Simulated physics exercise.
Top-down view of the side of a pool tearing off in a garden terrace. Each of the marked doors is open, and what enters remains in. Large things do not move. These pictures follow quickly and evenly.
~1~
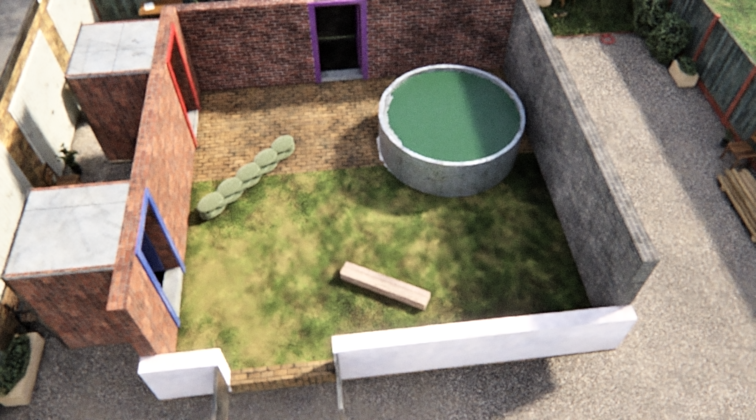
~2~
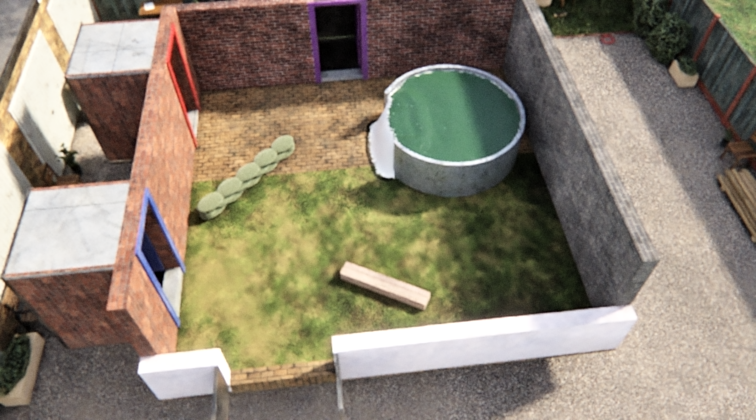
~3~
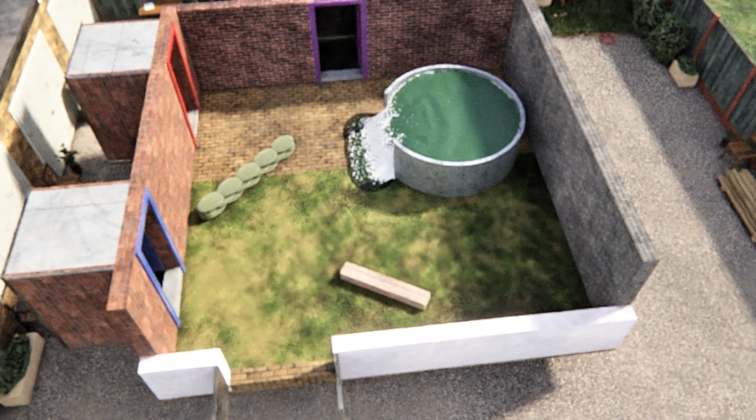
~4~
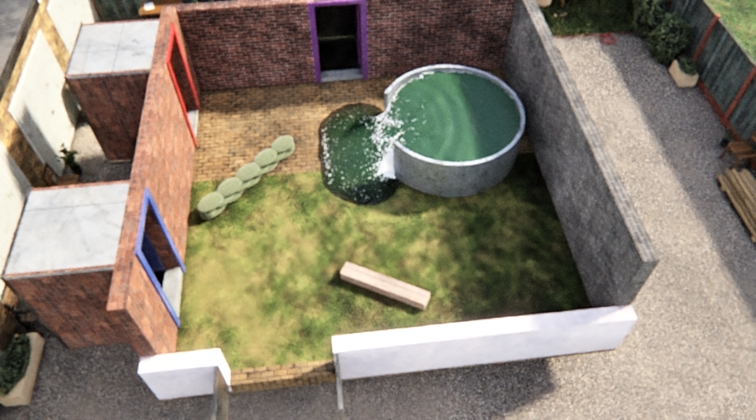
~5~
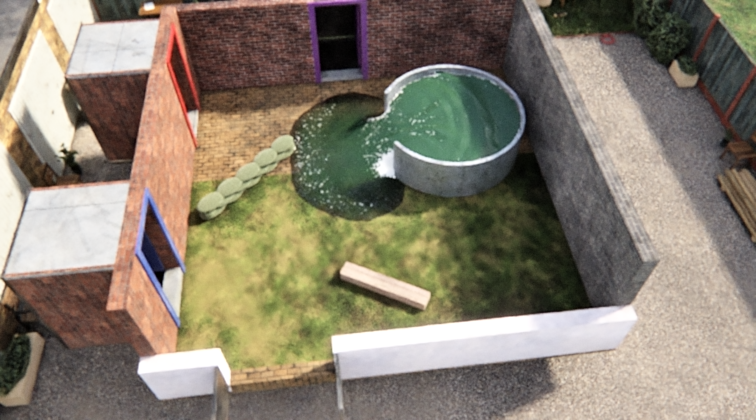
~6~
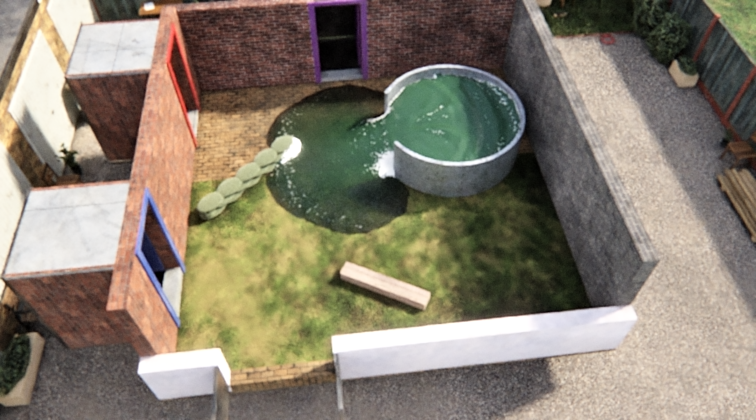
Green water pouring from a gap in a round pool's left side, spreading across brick paving and grass in a walled garden.
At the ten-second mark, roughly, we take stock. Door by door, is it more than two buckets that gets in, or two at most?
One by one: The blue door will allow in no excess; the red door will allow in an excess; the purple door will allow in no excess.
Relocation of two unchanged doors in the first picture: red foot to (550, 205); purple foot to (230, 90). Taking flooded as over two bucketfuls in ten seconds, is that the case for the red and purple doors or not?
Lab note - red door under limit, purple door over limit.
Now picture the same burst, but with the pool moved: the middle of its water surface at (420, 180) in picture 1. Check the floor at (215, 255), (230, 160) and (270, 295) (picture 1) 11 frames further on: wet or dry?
Result: Inundated; inundated; inundated.
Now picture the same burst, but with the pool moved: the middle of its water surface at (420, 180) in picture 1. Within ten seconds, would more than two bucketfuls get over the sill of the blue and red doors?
The blue one gets too much; the red one gets little enough.
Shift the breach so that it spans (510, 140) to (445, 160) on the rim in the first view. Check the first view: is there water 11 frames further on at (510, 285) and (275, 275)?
Respectively: Drenched and parched.
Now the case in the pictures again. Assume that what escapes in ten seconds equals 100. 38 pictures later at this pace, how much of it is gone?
About 60 per cent.
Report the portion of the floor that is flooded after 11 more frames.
Near 50 in a hundred.
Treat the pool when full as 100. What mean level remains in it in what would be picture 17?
Estimate: Around 54 per cent.
A moment on, water covers 35 % of the floor; the blue door not reached, the red door wet at the sill, nothing in, the purple door wet at the sill, nothing in.
Next, water covers 50 % of the floor; the blue door wet at the sill, nothing in, the red door over two buckets in, the purple door wet at the sill, nothing in.
Then, water covers 60 % of the floor; the blue door wet at the sill, nothing in, the red door far over two buckets in, the purple door wet at the sill, nothing in.
Later, water covers 75 % of the floor; the blue door under two buckets in, the red door far over two buckets in, the purple door wet at the sill, nothing in.
In the end, water covers 95 % of the floor; the blue door under two buckets in, the red door far over two buckets in, the purple door wet at the sill, nothing in.
